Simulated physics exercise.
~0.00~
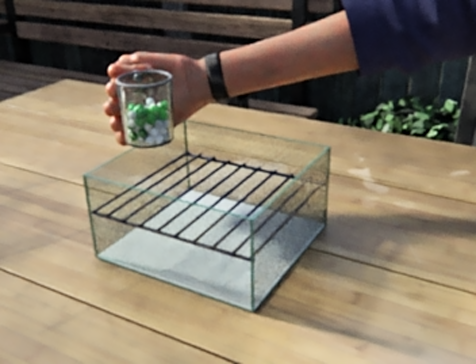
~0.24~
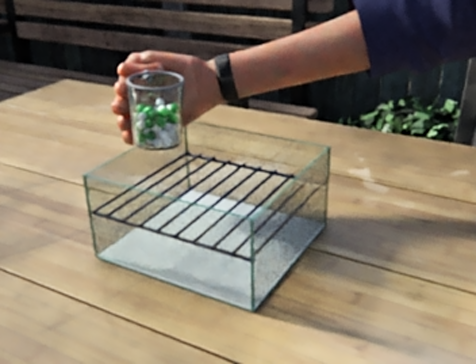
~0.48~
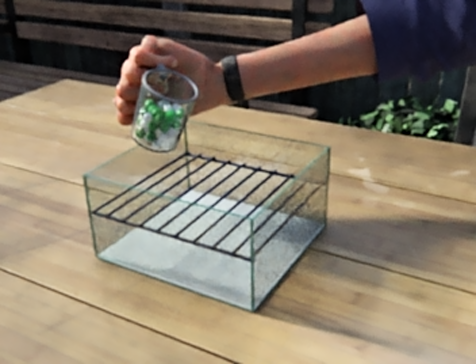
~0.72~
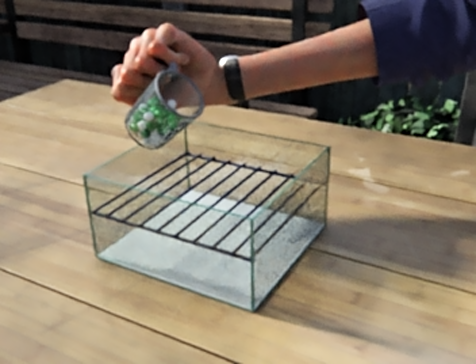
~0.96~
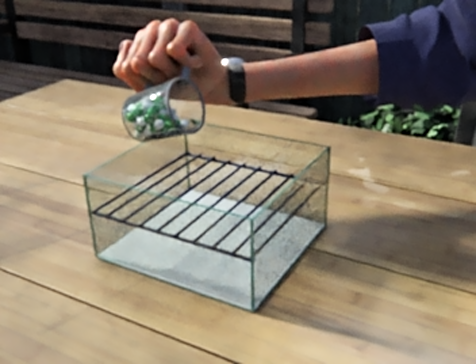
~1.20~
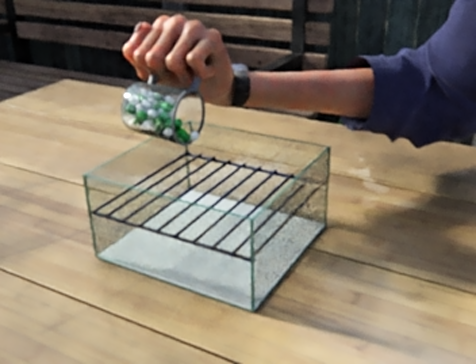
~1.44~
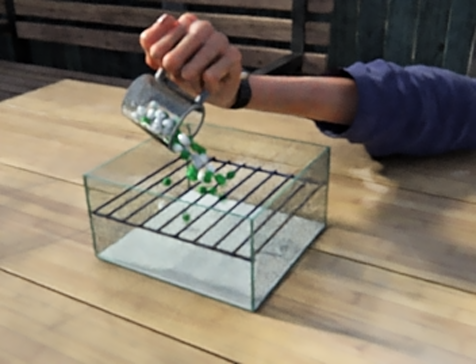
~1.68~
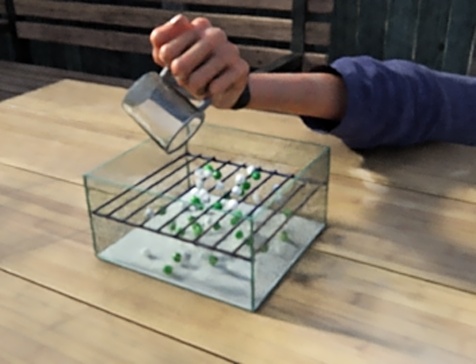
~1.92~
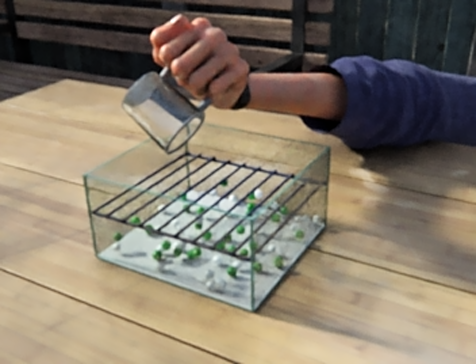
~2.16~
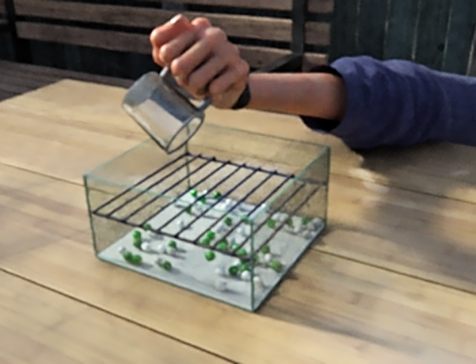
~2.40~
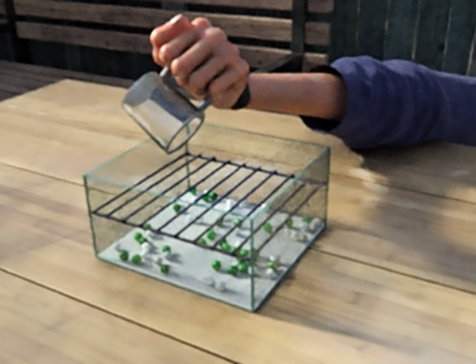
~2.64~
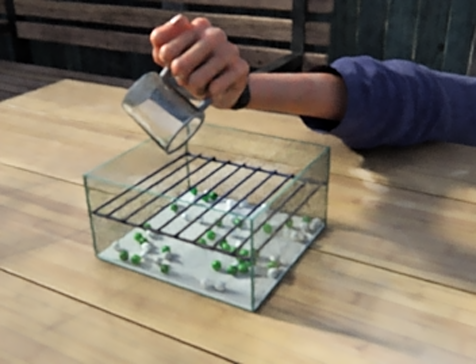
Hand tipping a glass of green and white pieces over a wire rack, all falling through and scattering across the glass box floor.
